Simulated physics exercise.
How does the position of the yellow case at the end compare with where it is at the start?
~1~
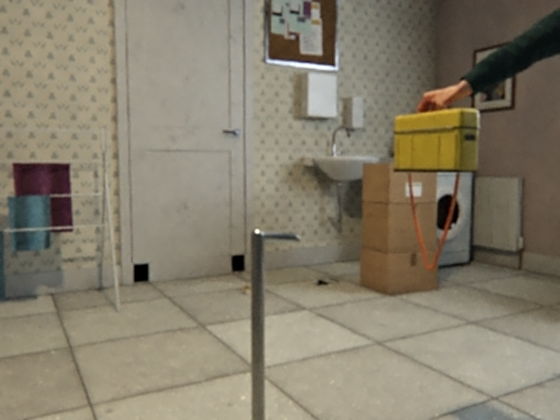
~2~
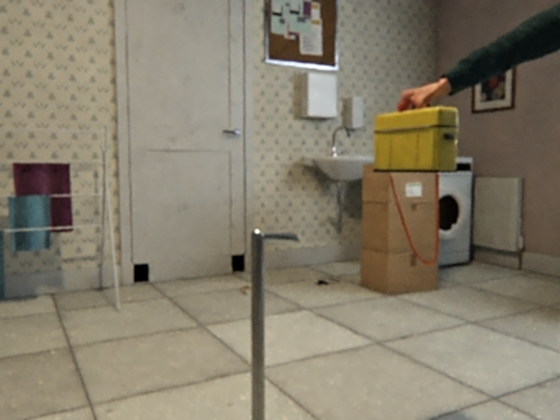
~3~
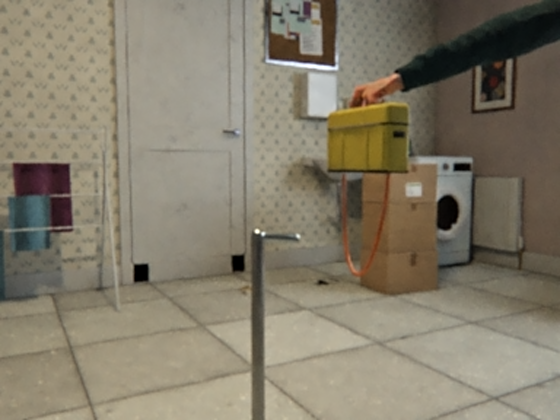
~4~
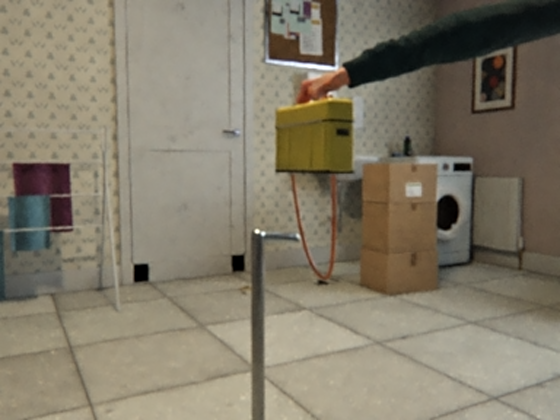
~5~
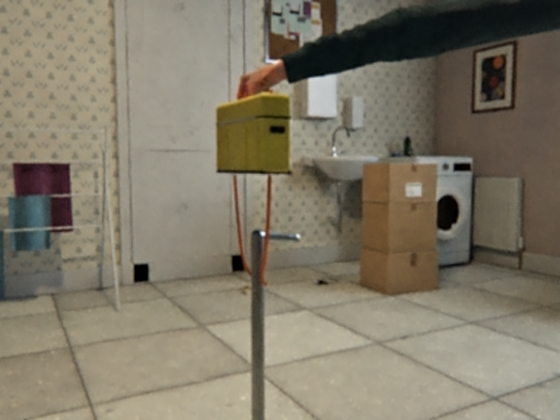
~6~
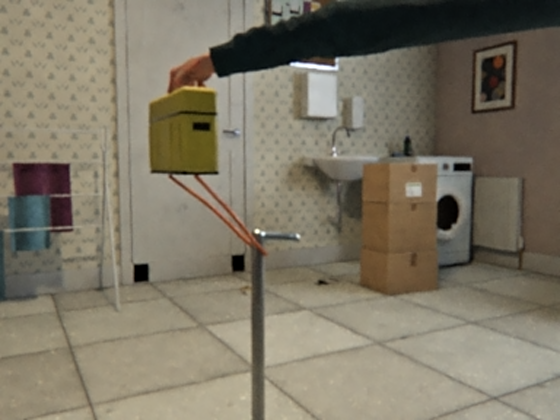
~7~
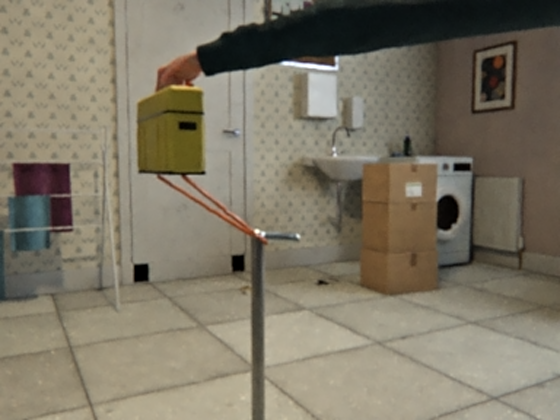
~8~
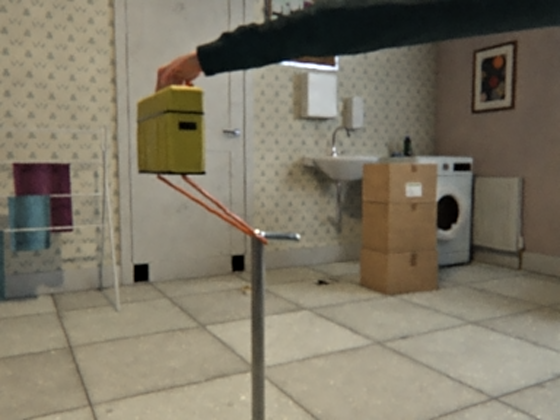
At the start the yellow case is on the right, above the stacked boxes, and by the end it is well to the left, past the metal post and in front of the door.
